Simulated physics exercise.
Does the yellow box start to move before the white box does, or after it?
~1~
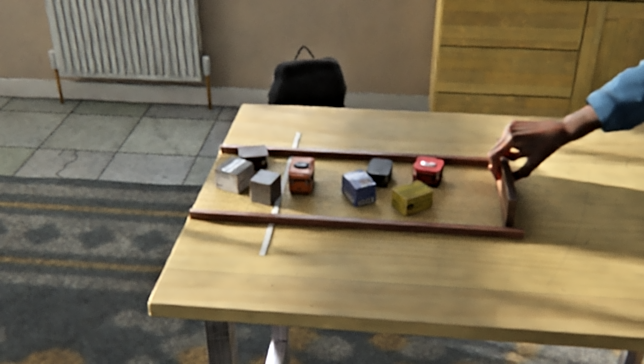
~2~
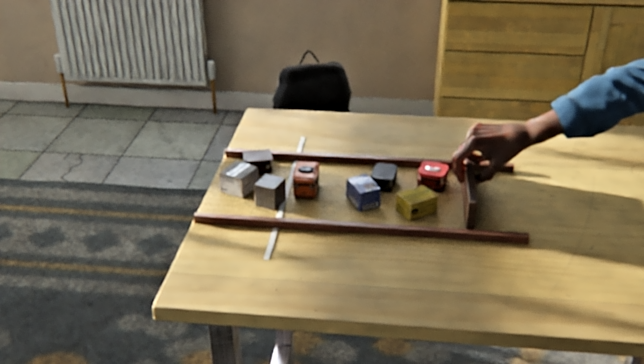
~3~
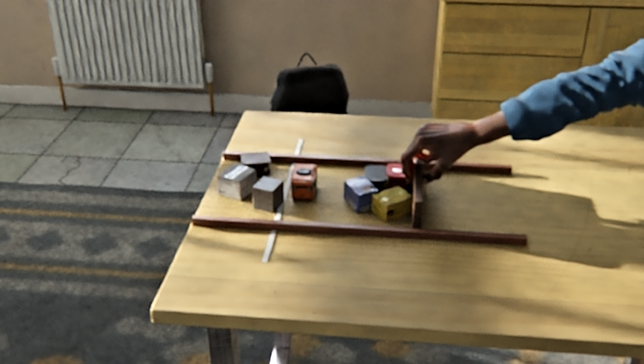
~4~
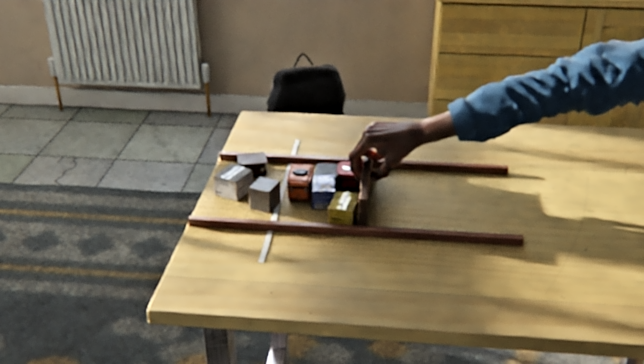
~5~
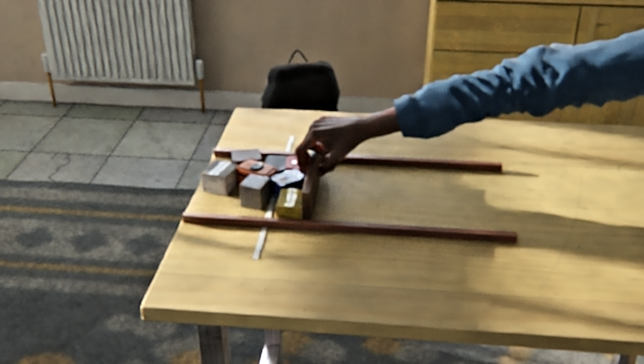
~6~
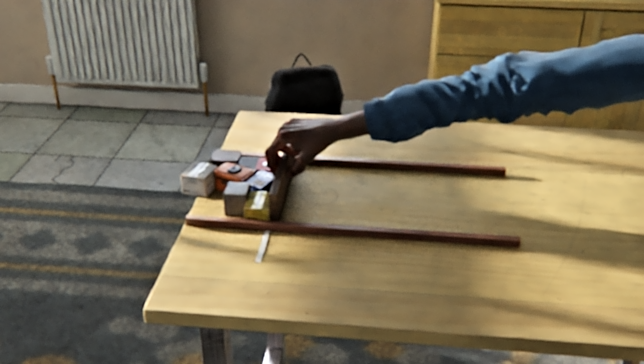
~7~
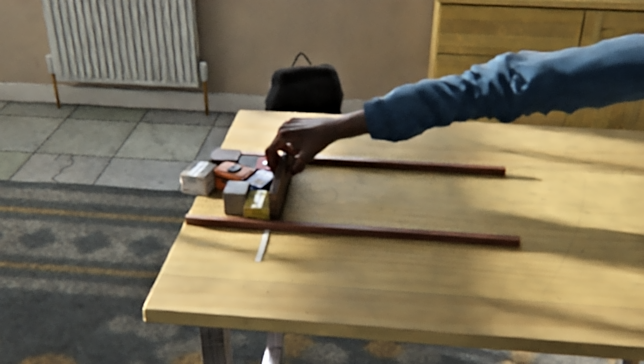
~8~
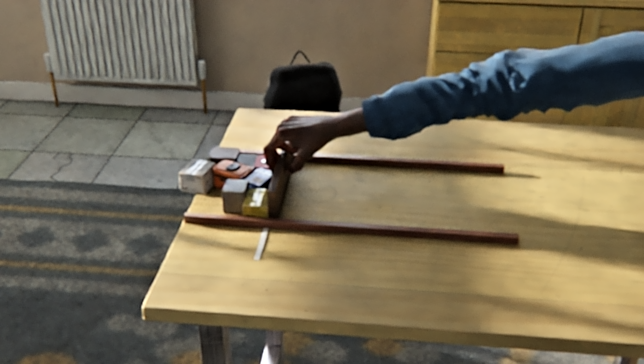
The yellow box starts to move before the white box. The board pushes the yellow box early in its sweep, while the white box shifts only later, once the boxes are packed together.
